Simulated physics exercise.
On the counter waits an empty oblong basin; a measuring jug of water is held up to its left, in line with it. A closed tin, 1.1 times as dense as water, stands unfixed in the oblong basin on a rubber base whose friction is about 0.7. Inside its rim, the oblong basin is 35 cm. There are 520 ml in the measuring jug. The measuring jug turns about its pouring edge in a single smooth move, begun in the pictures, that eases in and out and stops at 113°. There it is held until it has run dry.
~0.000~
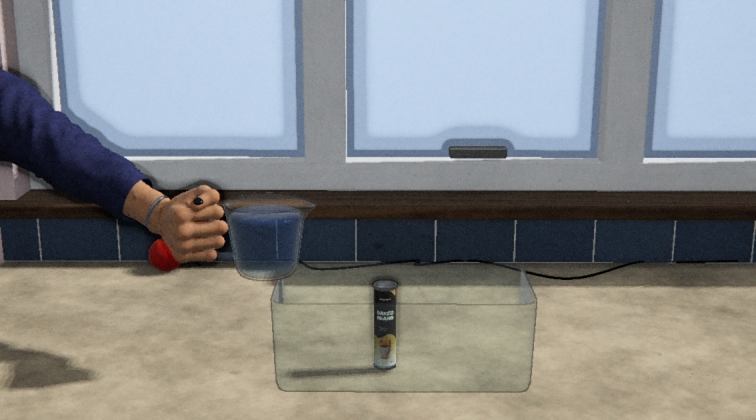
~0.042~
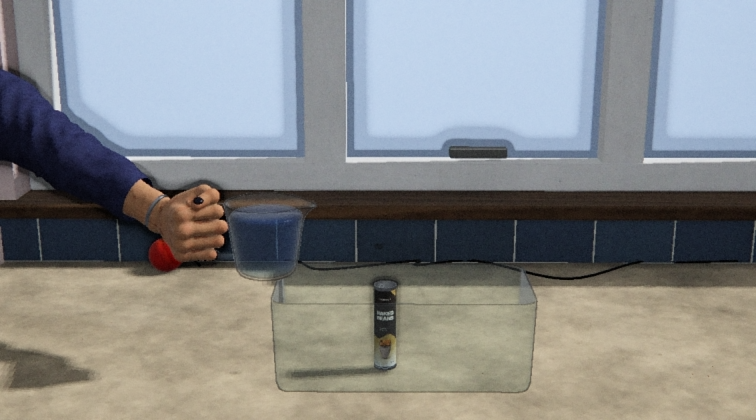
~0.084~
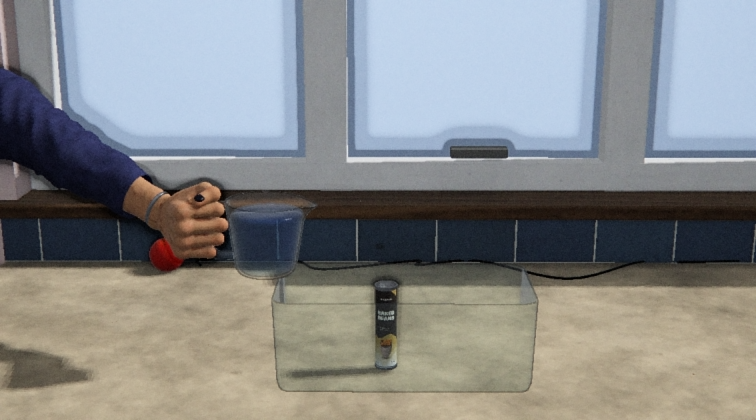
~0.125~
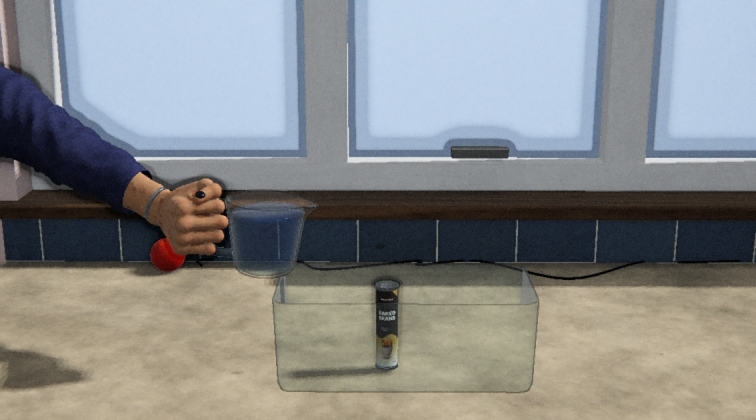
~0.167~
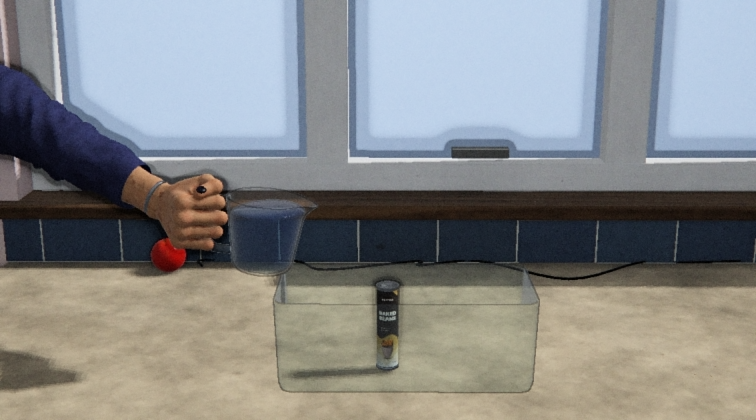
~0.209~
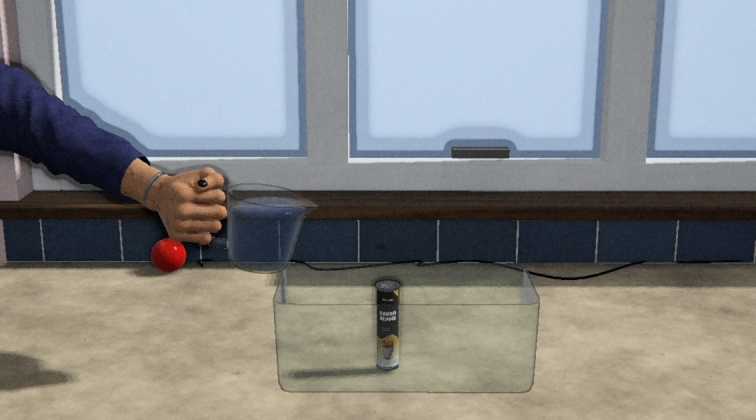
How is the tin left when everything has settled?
I reckon it can't hold on.
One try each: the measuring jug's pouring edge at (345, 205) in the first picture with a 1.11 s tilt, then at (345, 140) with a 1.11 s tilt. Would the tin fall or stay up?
Try 1: Still standing; try 2: Still standing.
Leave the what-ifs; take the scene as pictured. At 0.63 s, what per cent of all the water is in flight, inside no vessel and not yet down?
Around 22 percent.
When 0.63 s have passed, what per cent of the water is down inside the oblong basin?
Near 6 in a hundred.
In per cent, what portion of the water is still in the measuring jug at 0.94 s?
10 %.
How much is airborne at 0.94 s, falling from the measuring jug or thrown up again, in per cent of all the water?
Some 24 per cent.
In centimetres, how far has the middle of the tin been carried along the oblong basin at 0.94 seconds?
Reading: Roughly 6 cm.
By 0.63 s the tilt is 68° and 72 per cent is still to pour; the tin stands where it began.
By 0.94 s the tilt is 106° and 10 per cent is still to pour; the tin leans 55°.
By 1.26 s the tilt is 113° and 0 per cent is still to pour; the tin lies on its side.
By 1.61 s the tilt is 113° and 0 per cent is still to pour; the tin lies on its side.
At rest the tin lies on its side.
